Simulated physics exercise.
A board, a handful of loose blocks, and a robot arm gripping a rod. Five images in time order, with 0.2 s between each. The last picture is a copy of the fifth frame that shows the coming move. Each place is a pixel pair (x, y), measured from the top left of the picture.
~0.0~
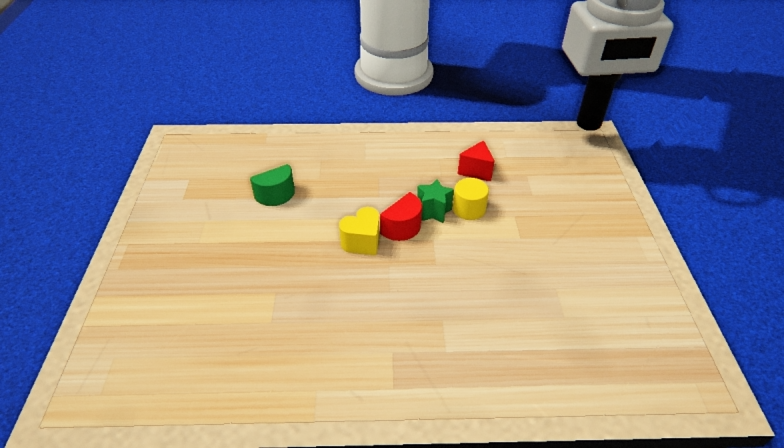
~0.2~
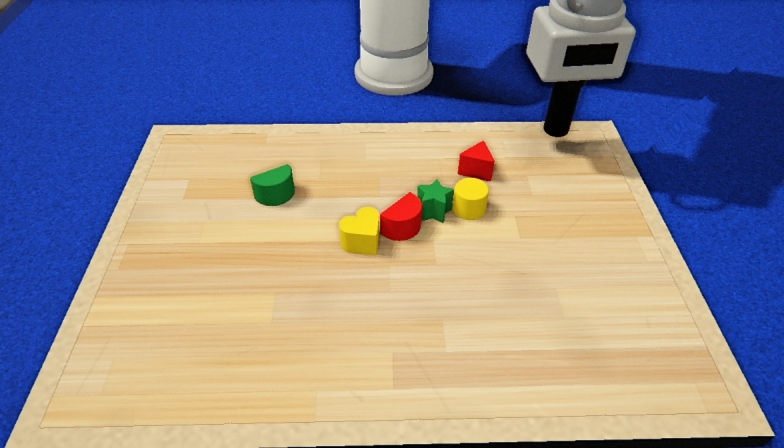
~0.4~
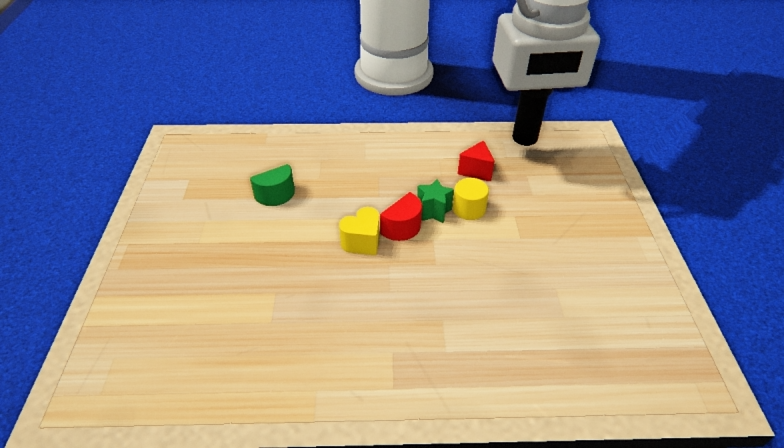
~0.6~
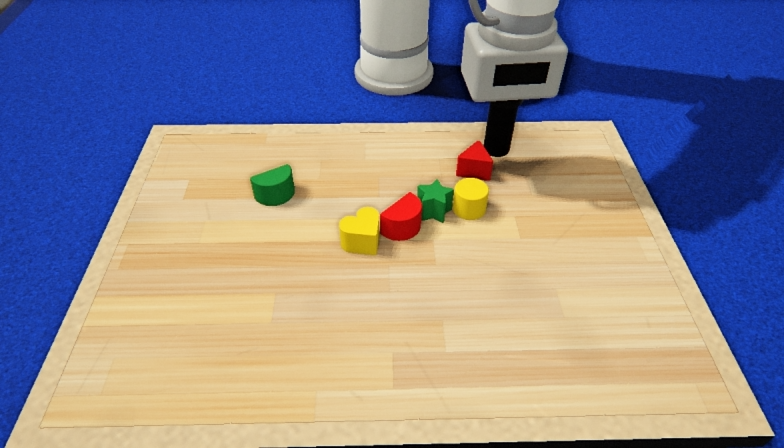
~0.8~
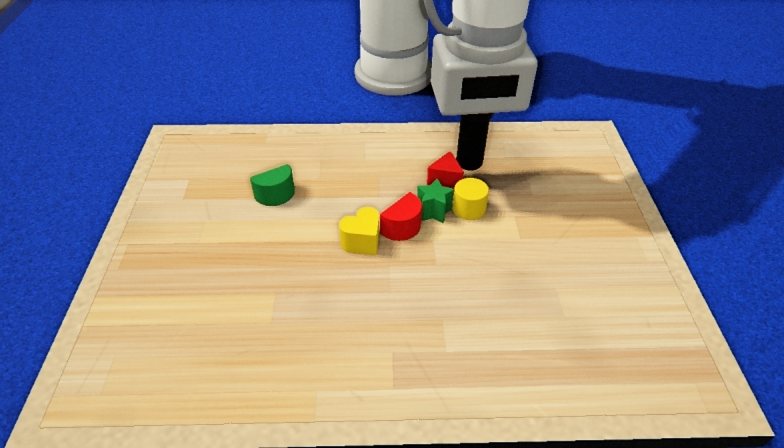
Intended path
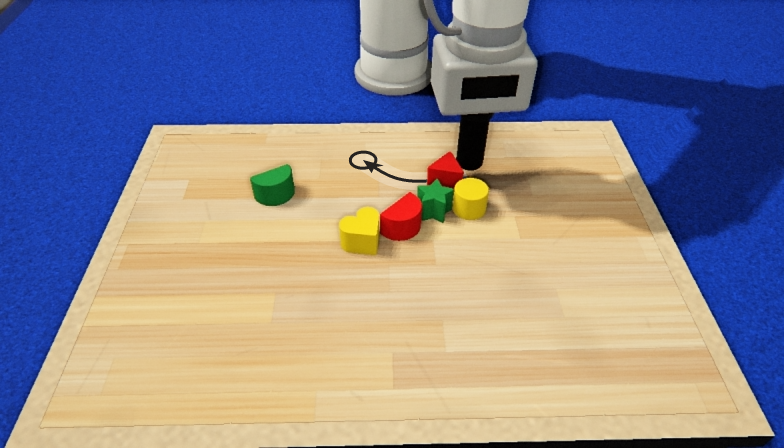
The clip shows a robot arm moving a black rod leftward over a wooden board with six coloured blocks, then pushing the red triangular block a short way left and toward the viewer, close to the green star.
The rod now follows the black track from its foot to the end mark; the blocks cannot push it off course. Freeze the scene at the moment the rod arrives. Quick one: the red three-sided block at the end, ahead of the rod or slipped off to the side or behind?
It is no longer ahead.
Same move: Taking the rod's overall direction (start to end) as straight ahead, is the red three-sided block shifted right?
My answer is no.
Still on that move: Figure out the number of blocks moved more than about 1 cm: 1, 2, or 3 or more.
Count: 1.
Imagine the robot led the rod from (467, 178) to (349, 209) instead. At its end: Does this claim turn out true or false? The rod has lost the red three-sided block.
Answer: False.
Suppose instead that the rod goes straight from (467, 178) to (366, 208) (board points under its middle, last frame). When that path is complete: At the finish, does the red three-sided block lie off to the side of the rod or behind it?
Going by the path, no.
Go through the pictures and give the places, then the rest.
In the first picture, lower end of the rod (588, 125), tops of blocks, green star block (435, 191), red three-sided block (479, 151).
In the second picture, rod (556, 131), blocks as before.
In the third picture, rod (525, 139), blocks as before.
In the fourth picture, rod (496, 150), red three-sided block (477, 152).
In the fifth picture, rod (469, 163), green star block (435, 191), red three-sided block (447, 163).
The drawn path runs from (467, 178) by way of (429, 181) and (391, 176) to (363, 160).
On the path given first. One third of the way, rod (430, 166); red three-sided block (410, 170), turned 30° anticlockwise.
Two thirds of the way, rod (391, 162); red three-sided block (393, 174), turned 50° anticlockwise.
At the end, rod (363, 146); green star block not moved; red three-sided block (393, 174), turned 50° anticlockwise.
